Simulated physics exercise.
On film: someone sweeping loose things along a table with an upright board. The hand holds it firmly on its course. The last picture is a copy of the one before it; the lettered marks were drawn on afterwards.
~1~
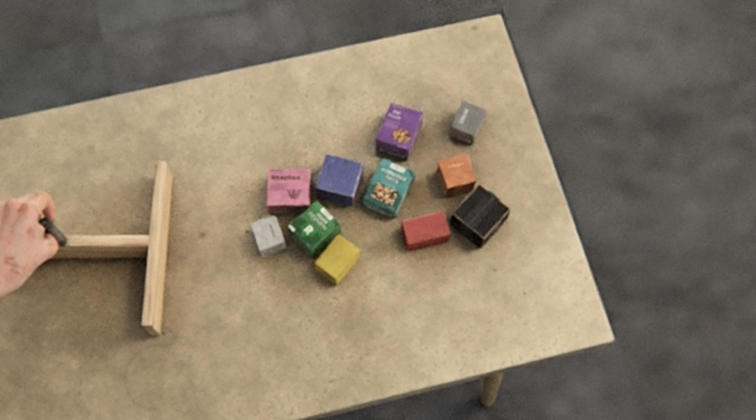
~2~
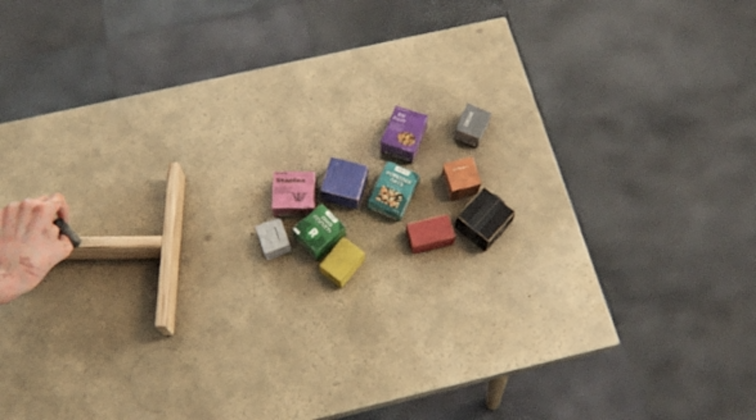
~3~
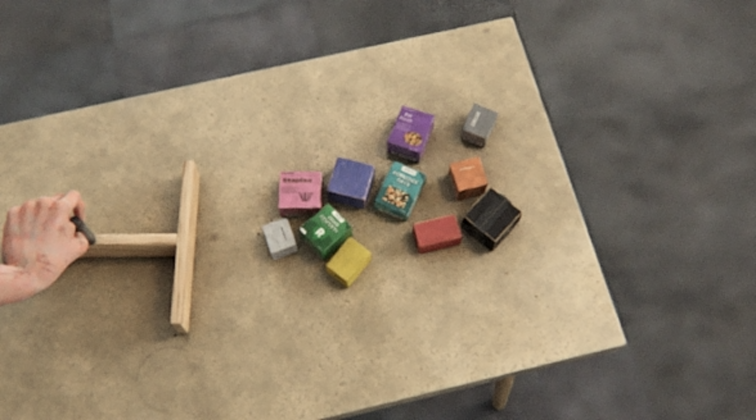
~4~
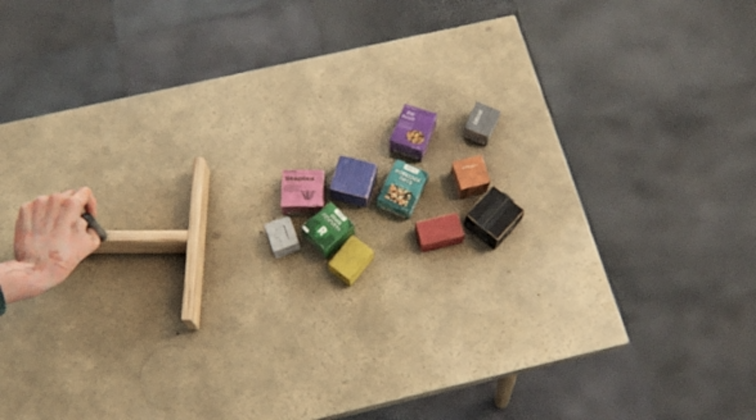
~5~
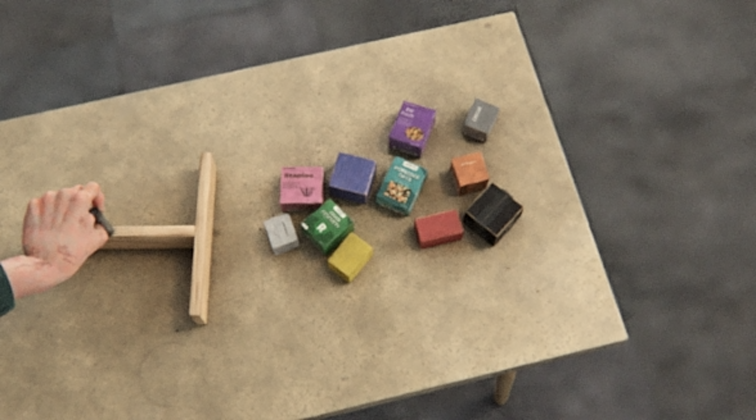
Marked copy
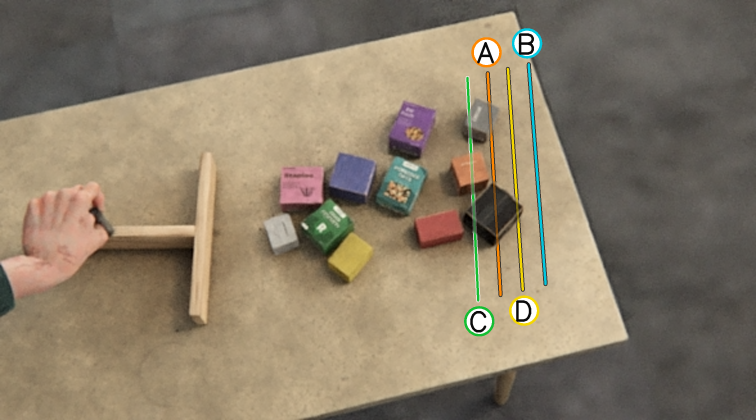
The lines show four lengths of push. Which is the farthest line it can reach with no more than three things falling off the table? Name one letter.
A is the last line within the limit.
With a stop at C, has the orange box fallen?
Yes.
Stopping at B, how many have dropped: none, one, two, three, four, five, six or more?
In all, six or more.
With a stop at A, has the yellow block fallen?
No.
On the marked copy, A at (494, 179); B at (537, 169); C at (473, 184); D at (515, 174).
With A. Early on, board (308, 206); yellow block (358, 261); pink box (336, 182).
Further on, board (412, 183); orange box (547, 159); black box (553, 209).
At the end, board (493, 164); orange box over the edge; turquoise packet over the edge; three fallen.
As for the rest, B drops eight; C is within the limit but short; D drops five.
